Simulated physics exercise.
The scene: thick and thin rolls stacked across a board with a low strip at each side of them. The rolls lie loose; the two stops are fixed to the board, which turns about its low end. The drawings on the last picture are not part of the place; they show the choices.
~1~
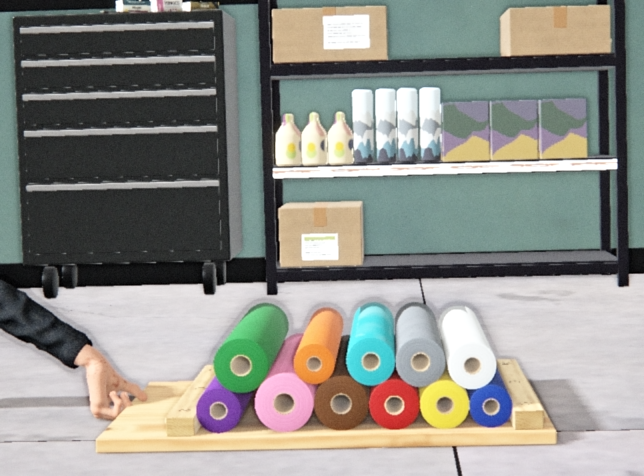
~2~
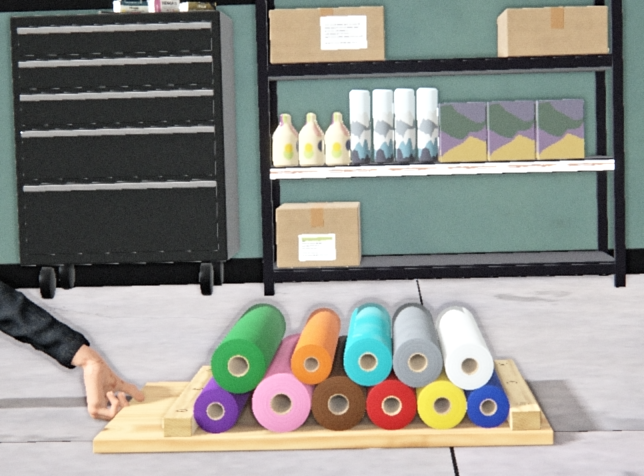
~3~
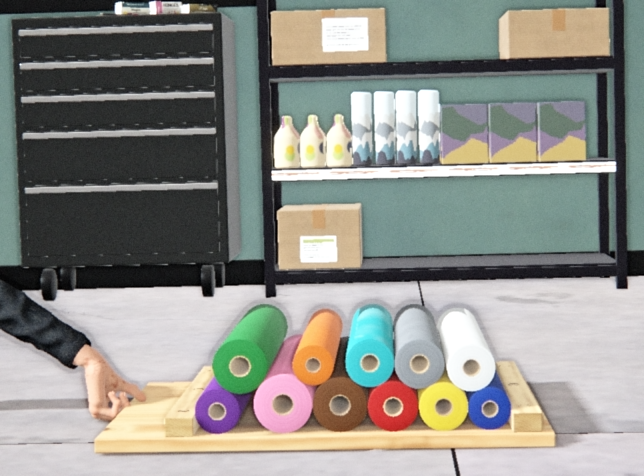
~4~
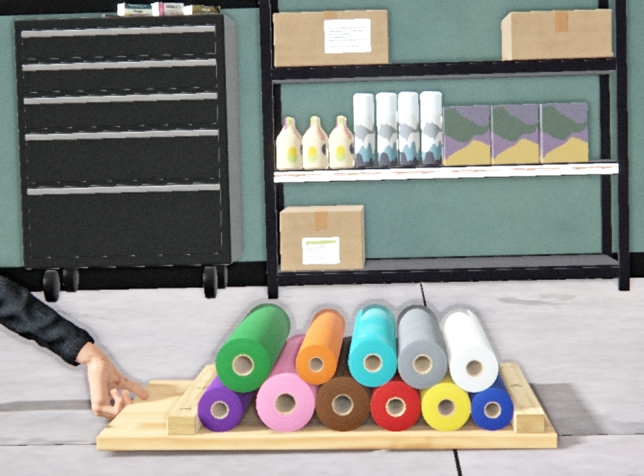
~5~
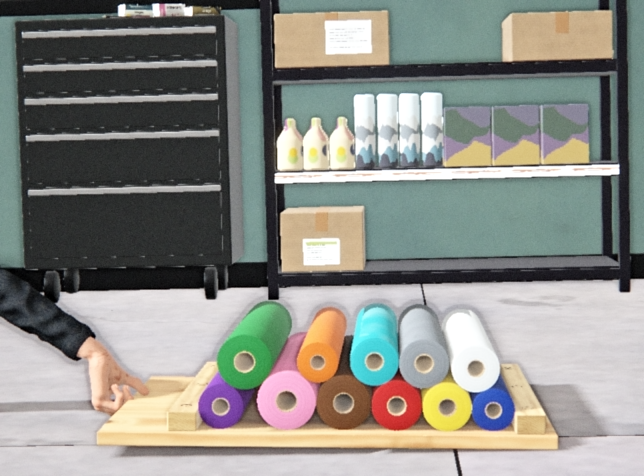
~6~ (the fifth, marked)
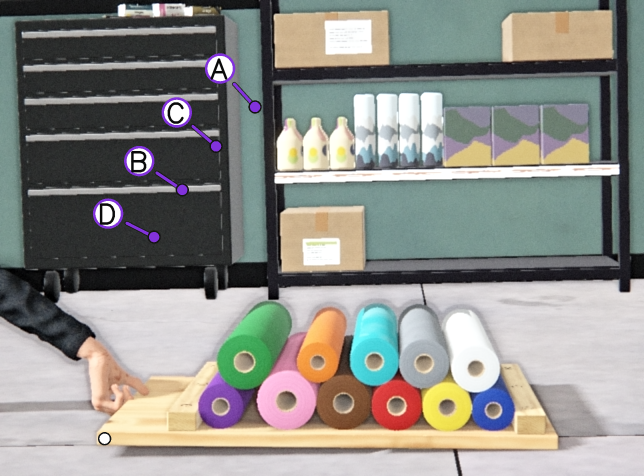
At the start, a hand at the left touches the end of a wooden board stacked with colourful rolls, thick and thin, in front of a dark drawer cabinet and shelves. The hand stays there and the rolls keep their places, with almost nothing moving through to the end beyond a slight shake of the view.
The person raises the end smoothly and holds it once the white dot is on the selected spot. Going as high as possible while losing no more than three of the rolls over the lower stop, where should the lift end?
It can be raised to D.
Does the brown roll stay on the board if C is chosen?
The brown roll: Yes.
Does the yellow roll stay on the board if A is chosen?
The yellow roll: Yes.
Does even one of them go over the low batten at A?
At A: Yes.
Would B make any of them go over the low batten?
Yes.
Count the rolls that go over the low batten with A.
At A the number is five.
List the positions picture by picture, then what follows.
In the first frame, white roll (472, 365); turquoise roll (371, 361); grey roll (421, 362).
In the second frame, grey roll (418, 362); orange roll (311, 364).
In the third frame, board (330, 402); purple roll (217, 411); pink roll (283, 404); white roll (471, 367).
In the fourth frame, board (332, 402); purple roll (220, 410); pink roll (286, 403).
In the fifth frame, board (333, 400); purple roll (221, 406); pink roll (287, 401).
On the copy, A at (255, 107); B at (183, 190); C at (216, 146); D at (154, 237); the white dot at (105, 439).
On D. First, board at 17°.
Then, board at 28°.
Finally, board at 28°, three over the low batten (white, turquoise, grey).
By contrast, A five over the low batten; B four over the low batten (white, turquoise, grey, orange); C five over the low batten.
